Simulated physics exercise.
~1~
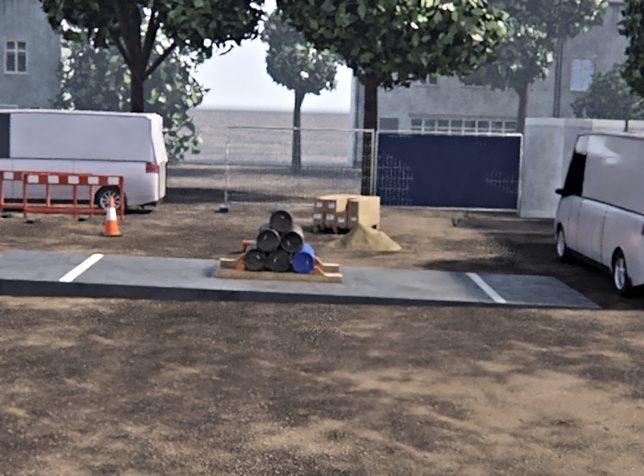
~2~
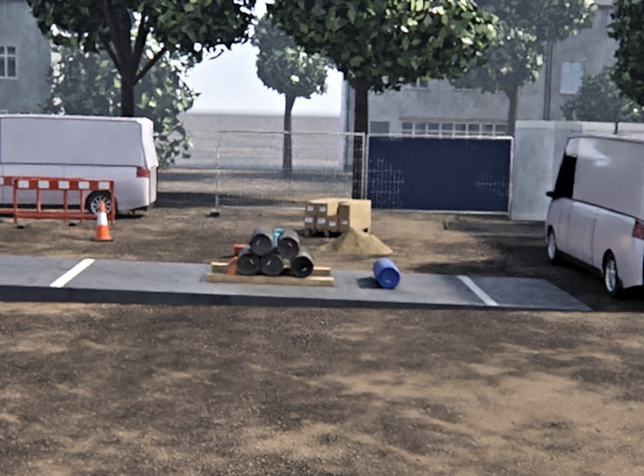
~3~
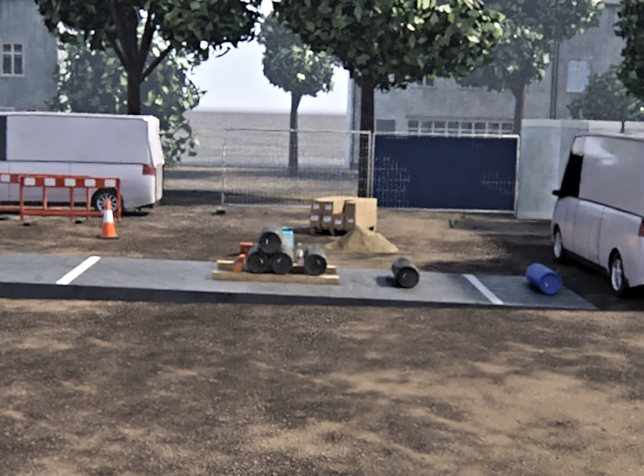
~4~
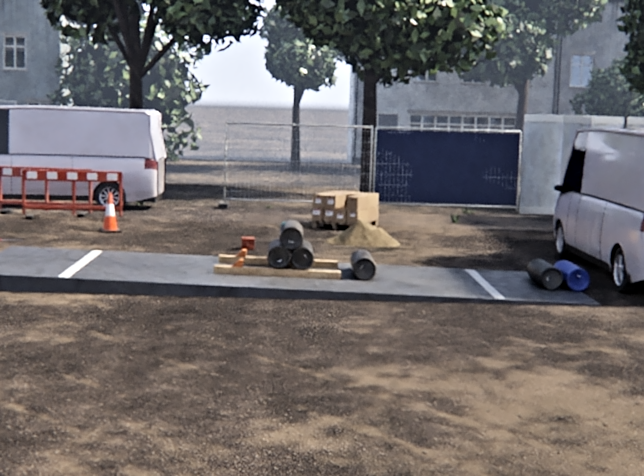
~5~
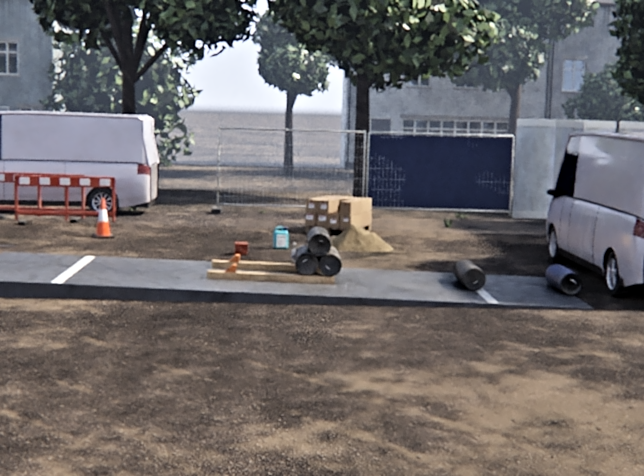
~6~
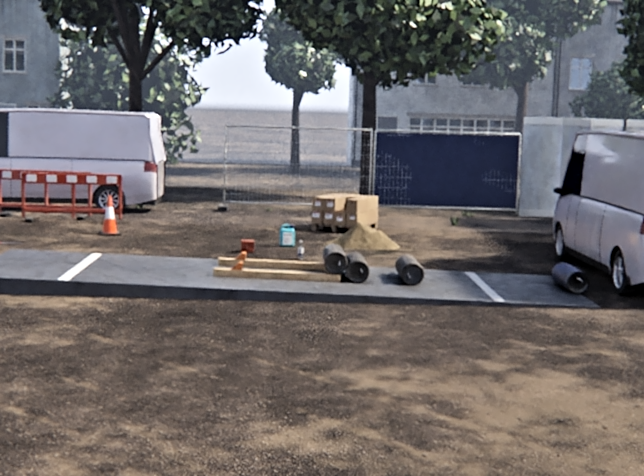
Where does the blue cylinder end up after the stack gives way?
It rolls off to the right and ends up beyond the white line on that side, near the parked van.
